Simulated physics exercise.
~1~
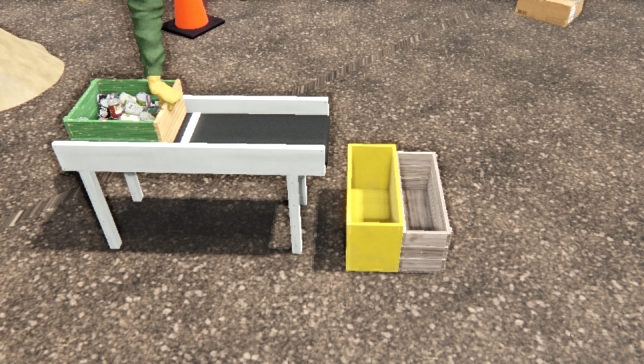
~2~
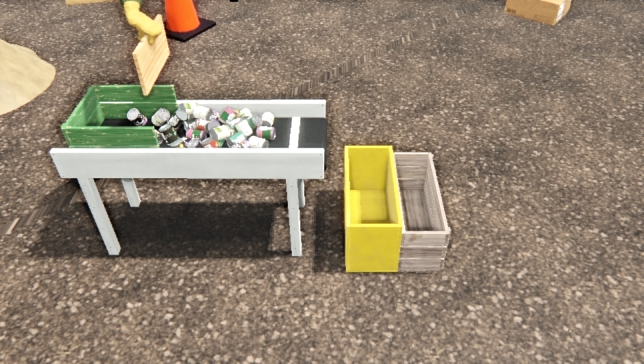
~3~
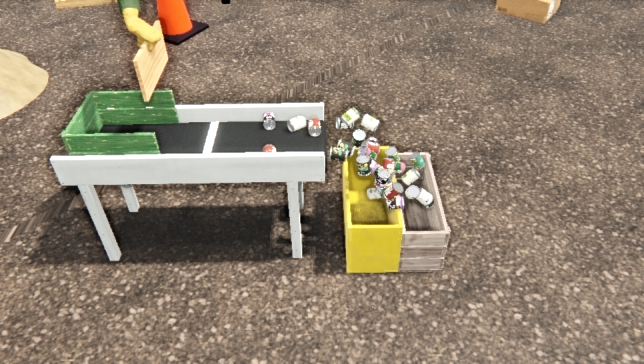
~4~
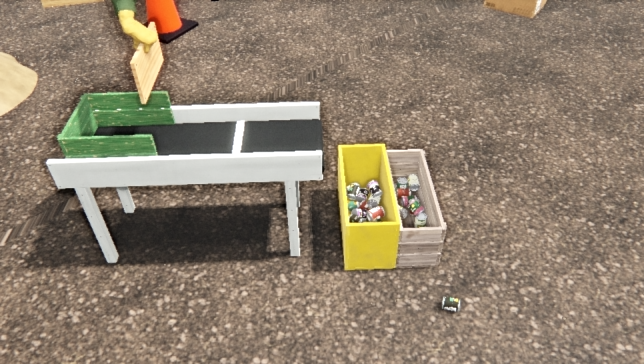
Small tins sit heaped in a green pen at the left end of a white-sided conveyor table, held back by a wooden gate under a yellow-gloved hand. The hand lifts the gate, and the tins spread out to the right along the black belt. They reach the end and tumble off in a loose cluster toward a yellow tub and a wooden bin standing side by side below. The last few follow, leaving the pen and belt empty while the hand still holds the gate raised. The tins end up divided between both containers, with a single one lying on the ground beyond the wooden bin.
